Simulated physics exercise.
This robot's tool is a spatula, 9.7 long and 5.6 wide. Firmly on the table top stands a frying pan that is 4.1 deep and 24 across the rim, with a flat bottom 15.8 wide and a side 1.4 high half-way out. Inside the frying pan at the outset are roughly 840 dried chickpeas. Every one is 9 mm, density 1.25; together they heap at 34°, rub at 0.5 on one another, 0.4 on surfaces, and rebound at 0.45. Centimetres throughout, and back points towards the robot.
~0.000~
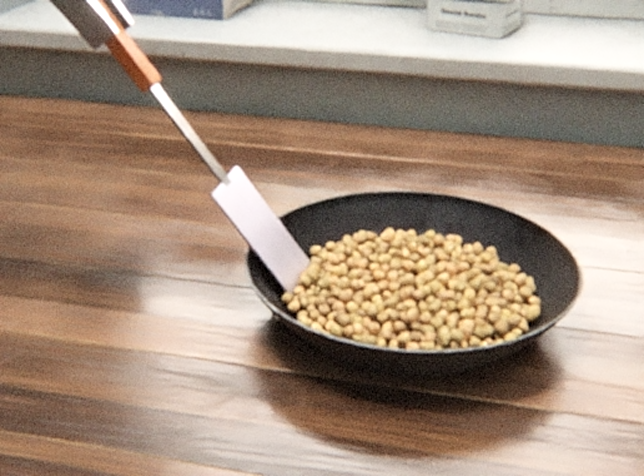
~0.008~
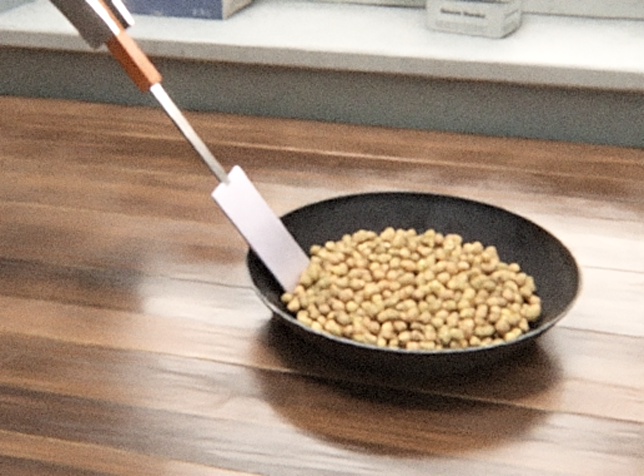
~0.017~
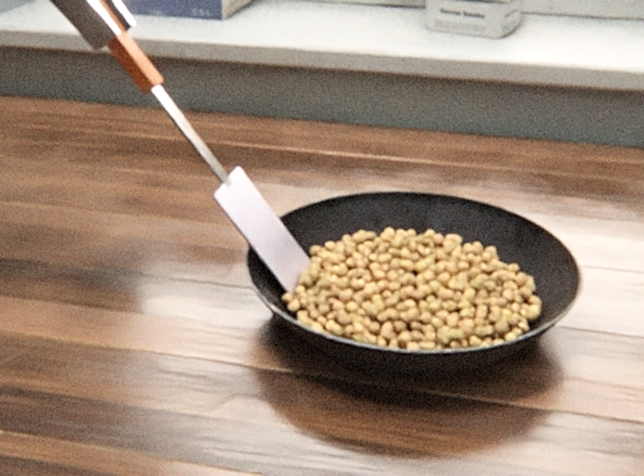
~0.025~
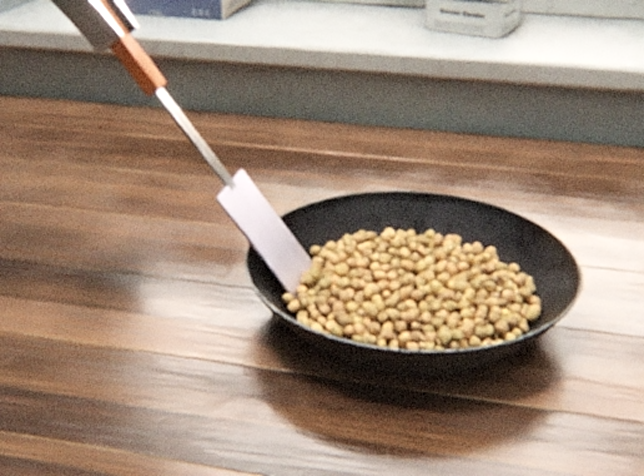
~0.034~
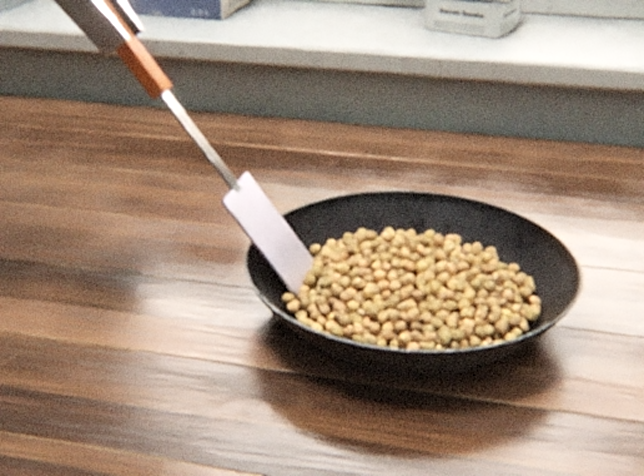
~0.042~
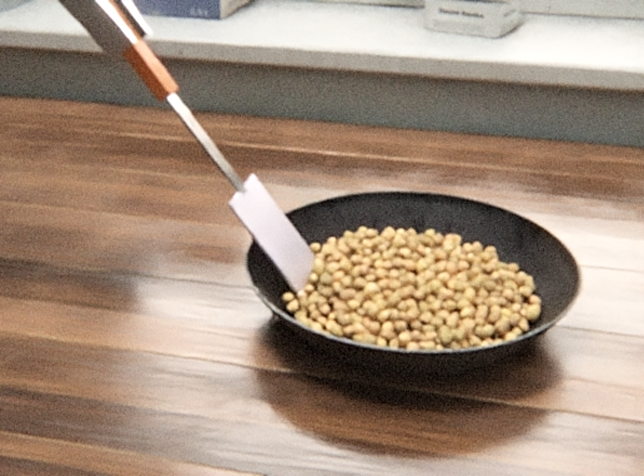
On a glossy wooden table top, a black frying pan holds a heap of dried chickpeas, with a robot's orange-handled spatula dipped in at its left side. The spatula shifts very slightly to the right and down against the chickpeas, while the pan stays still and the heap barely changes.
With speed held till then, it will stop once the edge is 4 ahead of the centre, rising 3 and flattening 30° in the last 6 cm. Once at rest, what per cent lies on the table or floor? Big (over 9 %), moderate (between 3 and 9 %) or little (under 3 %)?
The share is little.
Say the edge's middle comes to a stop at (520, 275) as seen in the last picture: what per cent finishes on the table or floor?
Something near 5 in a hundred.
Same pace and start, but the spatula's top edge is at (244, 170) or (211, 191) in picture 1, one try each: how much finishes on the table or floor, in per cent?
First try roughly 0 percent, second try roughly 0 percent.
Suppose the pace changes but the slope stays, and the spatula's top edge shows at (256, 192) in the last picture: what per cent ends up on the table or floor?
My guess is around 5 percent.
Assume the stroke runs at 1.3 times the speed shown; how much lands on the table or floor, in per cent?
0 %.
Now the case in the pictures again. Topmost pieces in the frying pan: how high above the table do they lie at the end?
About 5.0 cm above the table.
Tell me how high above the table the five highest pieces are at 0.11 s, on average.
Height: Some 4 cm.
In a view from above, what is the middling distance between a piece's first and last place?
Some 1 cm.
By 0.11 s, sloping 53°, highest piece 5 above the table; 840 in the frying pan.
By 0.17 s, sloping 39°, highest piece 6 above the table; 840 in the frying pan.
By 0.41 s, sloping 23°, highest piece 5 above the table; 840 in the frying pan.
By 1.46 s, sloping 23°, highest piece 4 above the table; 840 in the frying pan.
Final count, 840 in the frying pan. That is 0 % on the table or floor.
